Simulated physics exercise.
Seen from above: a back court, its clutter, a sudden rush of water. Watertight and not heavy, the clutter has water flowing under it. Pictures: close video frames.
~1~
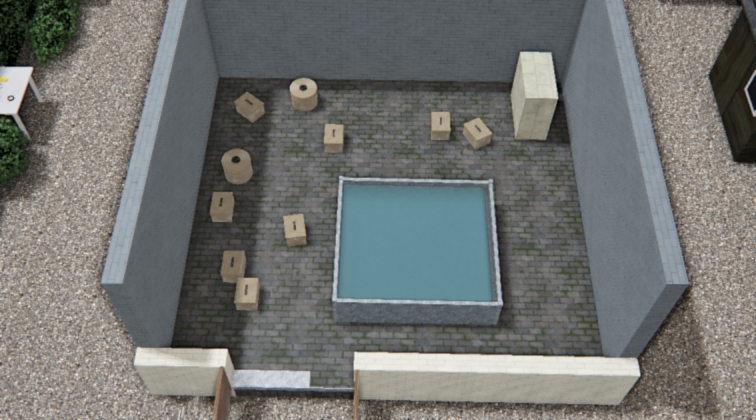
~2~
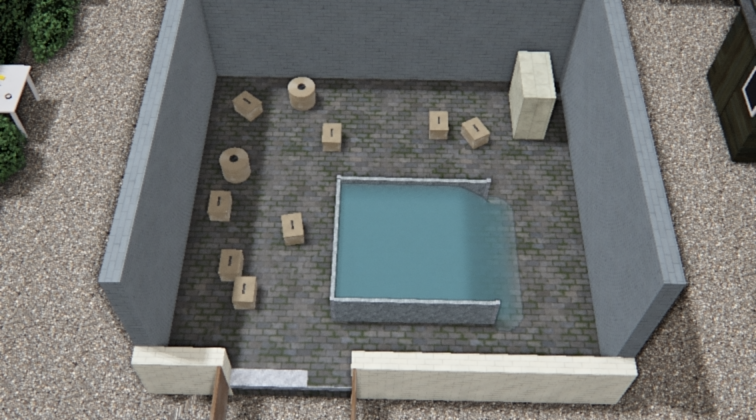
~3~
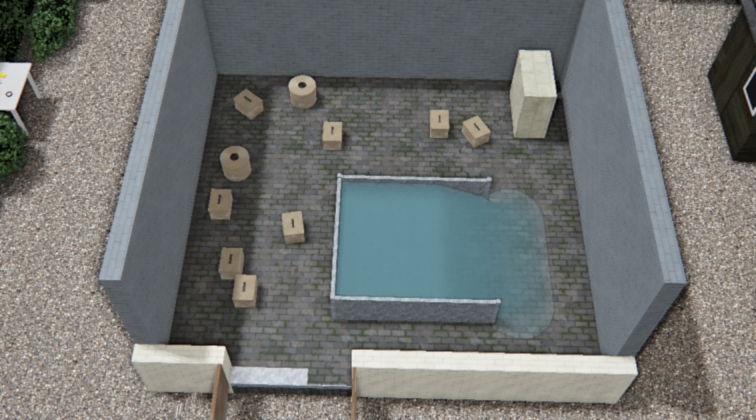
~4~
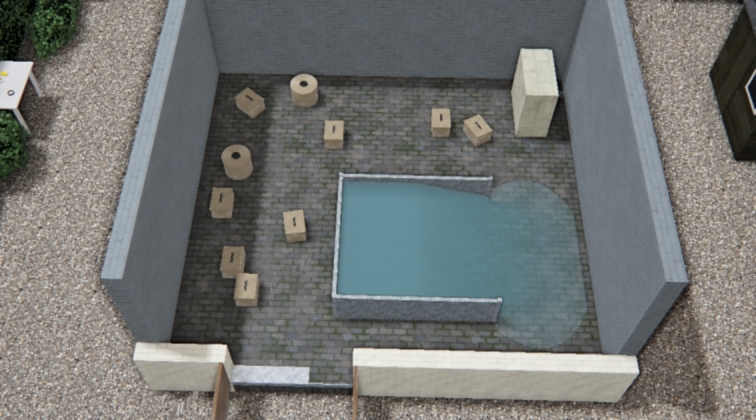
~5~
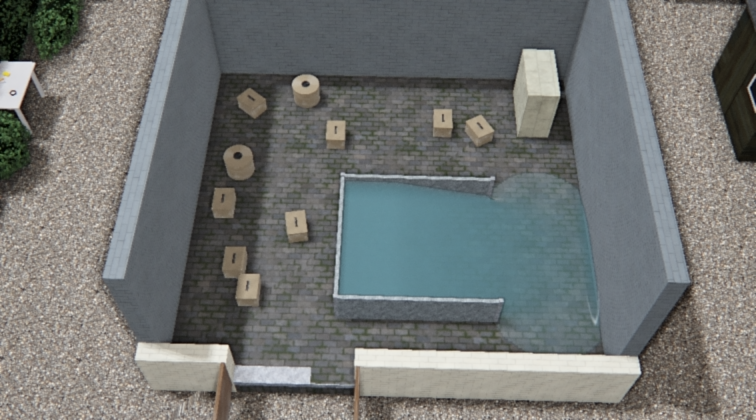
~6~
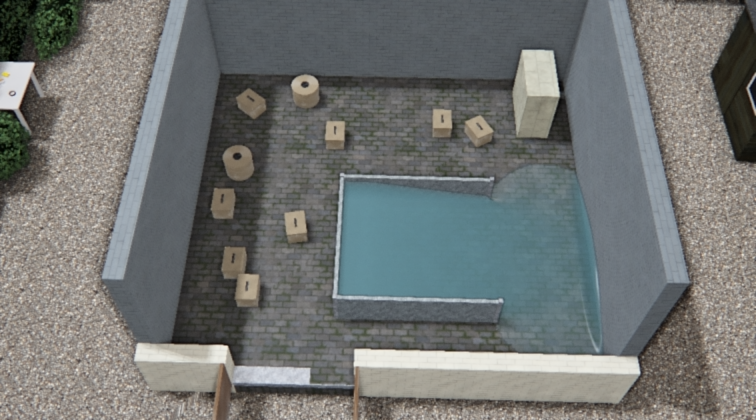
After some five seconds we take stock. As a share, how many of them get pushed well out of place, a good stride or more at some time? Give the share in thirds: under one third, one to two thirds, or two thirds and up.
It is a small minority below a third.
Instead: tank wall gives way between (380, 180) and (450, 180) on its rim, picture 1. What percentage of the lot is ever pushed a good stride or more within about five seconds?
That should be close to 50 percent.
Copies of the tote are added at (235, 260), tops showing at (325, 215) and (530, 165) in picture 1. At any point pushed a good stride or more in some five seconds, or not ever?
Result, in sequence - short of that distance / displaced that far.
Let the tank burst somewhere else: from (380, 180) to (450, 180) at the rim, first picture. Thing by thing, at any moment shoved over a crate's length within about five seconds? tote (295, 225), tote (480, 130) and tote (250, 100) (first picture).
Result per item - short of that distance / displaced that far / displaced that far.
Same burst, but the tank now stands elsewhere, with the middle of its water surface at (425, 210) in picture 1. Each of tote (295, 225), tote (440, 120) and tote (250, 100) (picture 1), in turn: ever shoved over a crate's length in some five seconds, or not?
Not far, Far enough, Not far.
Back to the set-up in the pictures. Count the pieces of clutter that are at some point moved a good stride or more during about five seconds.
By my count, 2.
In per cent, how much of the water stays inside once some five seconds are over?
About 98 percent.
A moment on, 0 of 10 are well off their spots; 0 afloat.
Next, 0 of 10 are well off their spots; 0 afloat.
Later, 1 of 10 are well off their spots; 0 afloat.
In the end, 2 of 10 are well off their spots, and 2 have been at some point; 0 afloat.
